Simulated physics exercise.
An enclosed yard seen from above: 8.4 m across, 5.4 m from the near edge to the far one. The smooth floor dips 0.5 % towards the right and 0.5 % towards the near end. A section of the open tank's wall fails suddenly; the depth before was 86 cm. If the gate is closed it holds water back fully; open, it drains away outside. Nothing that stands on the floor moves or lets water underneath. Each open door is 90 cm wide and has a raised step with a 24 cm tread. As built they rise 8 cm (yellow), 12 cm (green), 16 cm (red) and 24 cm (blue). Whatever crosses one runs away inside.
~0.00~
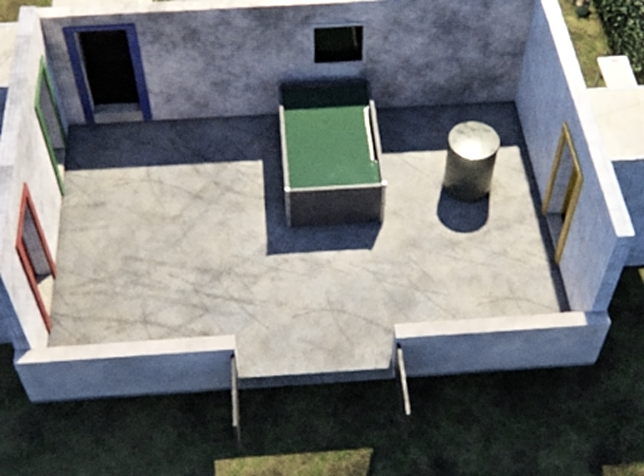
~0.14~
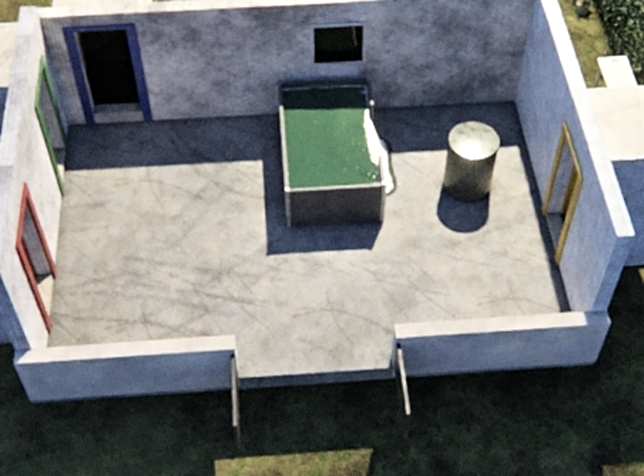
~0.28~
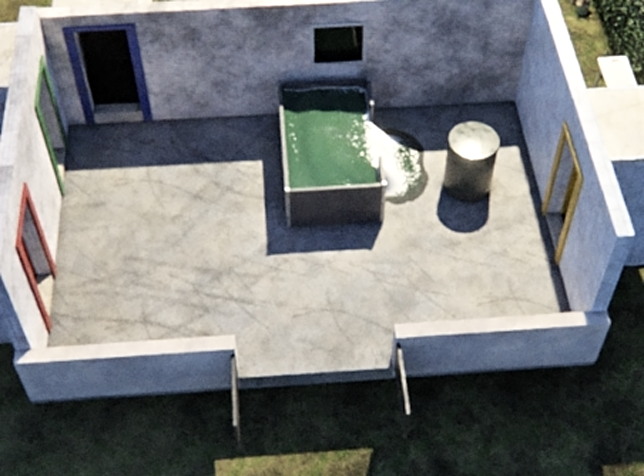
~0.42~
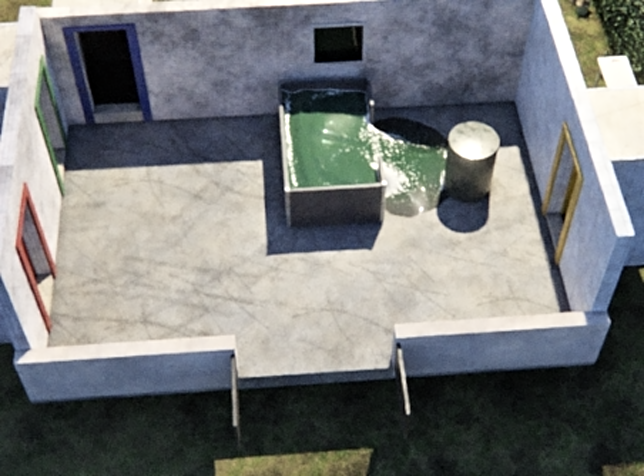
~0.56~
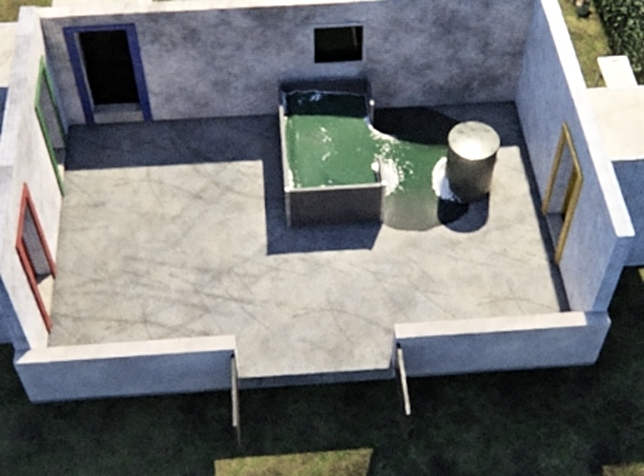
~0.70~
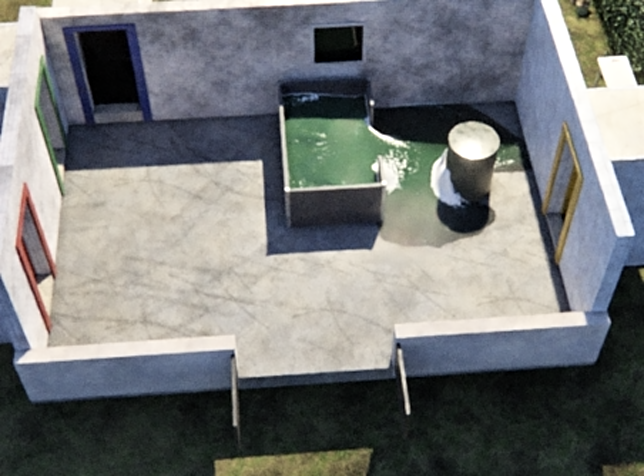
A green-filled open tank stands against the back wall of a pale, enclosed yard seen from high above, with a metal cylinder to its right. A red door and a green door are on the left, a blue one at the back left and a yellow one on the right. Water bursts through the tank's right side, spreads foaming across the floor and wraps around the cylinder, while the camera stays still.
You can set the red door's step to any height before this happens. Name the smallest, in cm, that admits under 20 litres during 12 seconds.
It would have to be roughly 6.5 cm high.
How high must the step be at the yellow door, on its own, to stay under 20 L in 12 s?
About 10.5 cm at yellow.
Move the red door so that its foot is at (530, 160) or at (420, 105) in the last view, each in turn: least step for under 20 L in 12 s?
About 33 and 17 cm.
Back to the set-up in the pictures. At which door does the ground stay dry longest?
The red one.
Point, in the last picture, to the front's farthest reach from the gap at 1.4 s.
Near (548, 287).
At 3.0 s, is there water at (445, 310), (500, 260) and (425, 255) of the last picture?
In turn: Under water, under water, flooded.
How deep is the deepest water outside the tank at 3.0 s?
Roughly 34 cm.
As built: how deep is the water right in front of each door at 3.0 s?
In cm: Yellow 9, green 0, red 0, blue 0.
After 1.4 s water covers 20 % of the floor, deepest (75 cm) near (492, 108); it has not reached the red door.
After 3.0 s water covers 35 % of the floor, deepest (34 cm) near (566, 314); it has not reached the red door.
After 12.0 s water covers 95 % of the floor, deepest (11 cm) near (547, 243); 7 cm at the red door, 0 litres in over its 16 cm step.
At the red door as built, the water arrived by 7.0 s and peaked near 11 cm at 8.0 s.
With a step of 6 cm, 29 litres would have come in within the 12 s; with 8 cm, 8 litres. So under 20 litres takes about 6.5 cm.
